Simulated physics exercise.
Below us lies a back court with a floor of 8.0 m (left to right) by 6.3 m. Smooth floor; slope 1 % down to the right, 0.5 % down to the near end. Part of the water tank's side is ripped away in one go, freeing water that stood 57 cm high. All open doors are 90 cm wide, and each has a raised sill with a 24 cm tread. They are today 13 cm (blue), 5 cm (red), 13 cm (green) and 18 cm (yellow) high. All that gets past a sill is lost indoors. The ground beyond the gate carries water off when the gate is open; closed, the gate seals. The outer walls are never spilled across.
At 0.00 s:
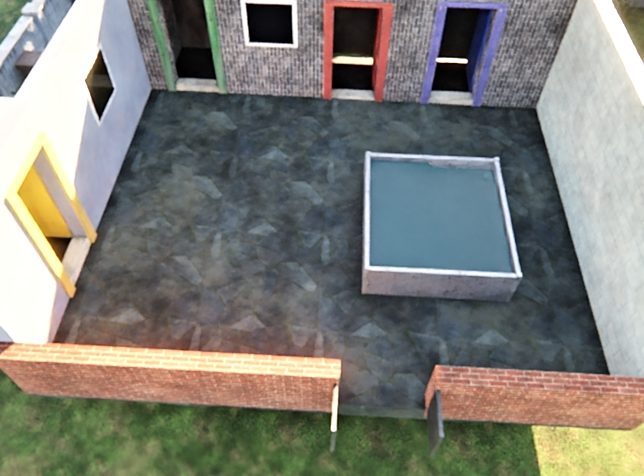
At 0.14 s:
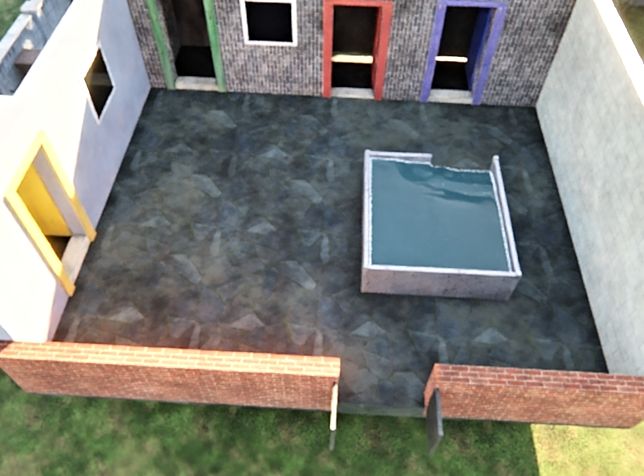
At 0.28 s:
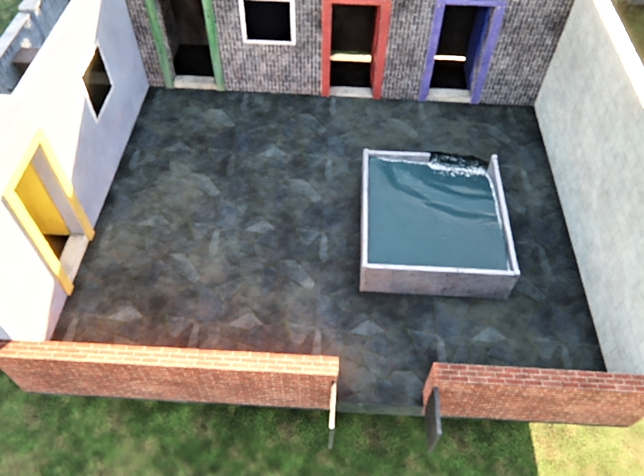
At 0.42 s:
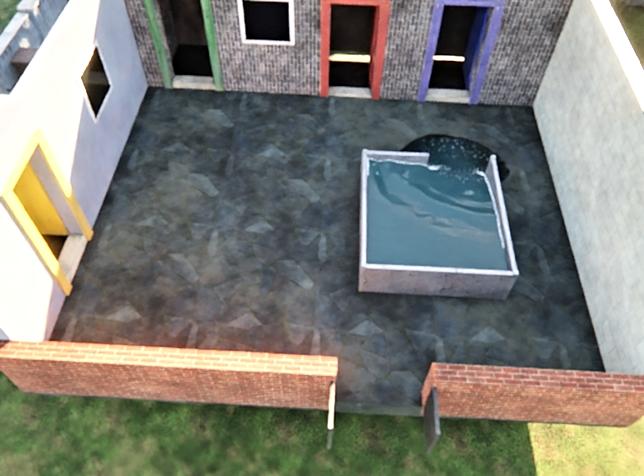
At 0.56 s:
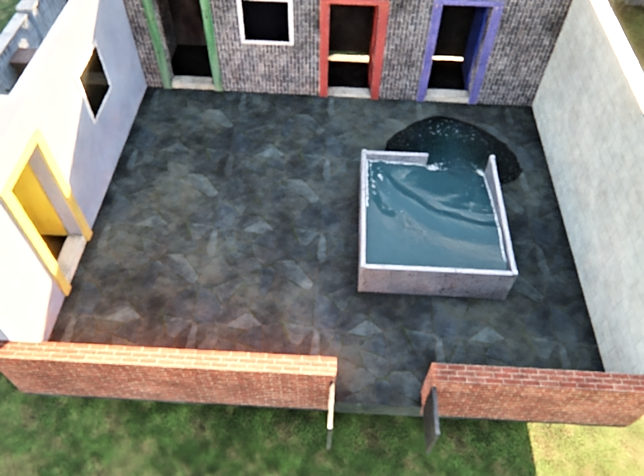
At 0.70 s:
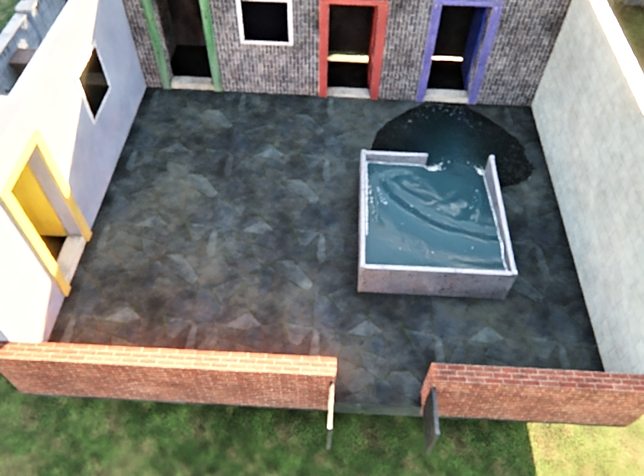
A water tank breaks open on its far side, and water spreads toward the blue door.
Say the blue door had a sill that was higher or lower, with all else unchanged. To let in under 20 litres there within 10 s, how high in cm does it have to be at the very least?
At least roughly 25 cm.
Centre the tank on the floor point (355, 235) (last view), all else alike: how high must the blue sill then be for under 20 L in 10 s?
About 20 centimetres.
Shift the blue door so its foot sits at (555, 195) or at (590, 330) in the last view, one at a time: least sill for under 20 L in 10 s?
You'd want about 6.5 cm there first, then about 10.0 cm.
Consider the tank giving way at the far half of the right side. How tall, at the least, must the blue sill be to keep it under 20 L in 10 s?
In that case you'd want it roughly 9.0 cm high.
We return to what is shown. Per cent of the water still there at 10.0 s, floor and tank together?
Roughly 90 percent of the water remains.
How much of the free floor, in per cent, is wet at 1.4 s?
Around 15 per cent of the floor.
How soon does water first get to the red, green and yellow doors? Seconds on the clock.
Red at 1.5 s, green at 3.6 s and yellow at 7.5 s.
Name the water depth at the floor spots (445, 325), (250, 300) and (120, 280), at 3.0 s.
About 0, 0 and 0 cm respectively.
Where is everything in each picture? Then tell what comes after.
The water tank at (436, 213) is whole and still, 57 cm deep; the blue door at (460, 62) is dry, in the first picture.
The gap is on the far side, the front 0.2 m out at a hidden place; the back of the water tank holds 57 cm, in the second picture.
The gap is on the far side, the front 0.7 m out at (435, 155); the back of the water tank holds 57 cm, in the third picture.
The front is at (432, 138), 1.2 m from the gap on the far side; 1.7 m2 of floor is wet, 57 cm left at the back, in the fourth picture.
The gap is on the far side, the front 1.7 m out at (435, 120); the back of the water tank holds 57 cm, in the fifth picture.
Water pours out on the far side and has run 2.3 m, to (436, 103); about 4 cm deep outside, 57 cm at the back; water is at the blue door at (455, 60), in the sixth picture.
After 1.4 s water covers 15 % of the floor, deepest (32 cm) near (460, 177); 26 cm at the blue door, 36 litres in over its 13 cm sill.
After 3.0 s water covers 20 % of the floor, deepest (27 cm) near (530, 111); 27 cm at the blue door, 169 litres in over its 13 cm sill.
After 10.0 s water covers 95 % of the floor, deepest (12 cm) near (538, 141); 10 cm at the blue door, 262 litres in over its 13 cm sill.
At the blue door as built, the water arrived by 0.7 s and peaked near 30 cm at 2.0 s.
With a sill of 21 cm, 61 litres would have come in within the 10 s; with 28.5 cm, 4 litres. So under 20 litres takes about 25 cm.
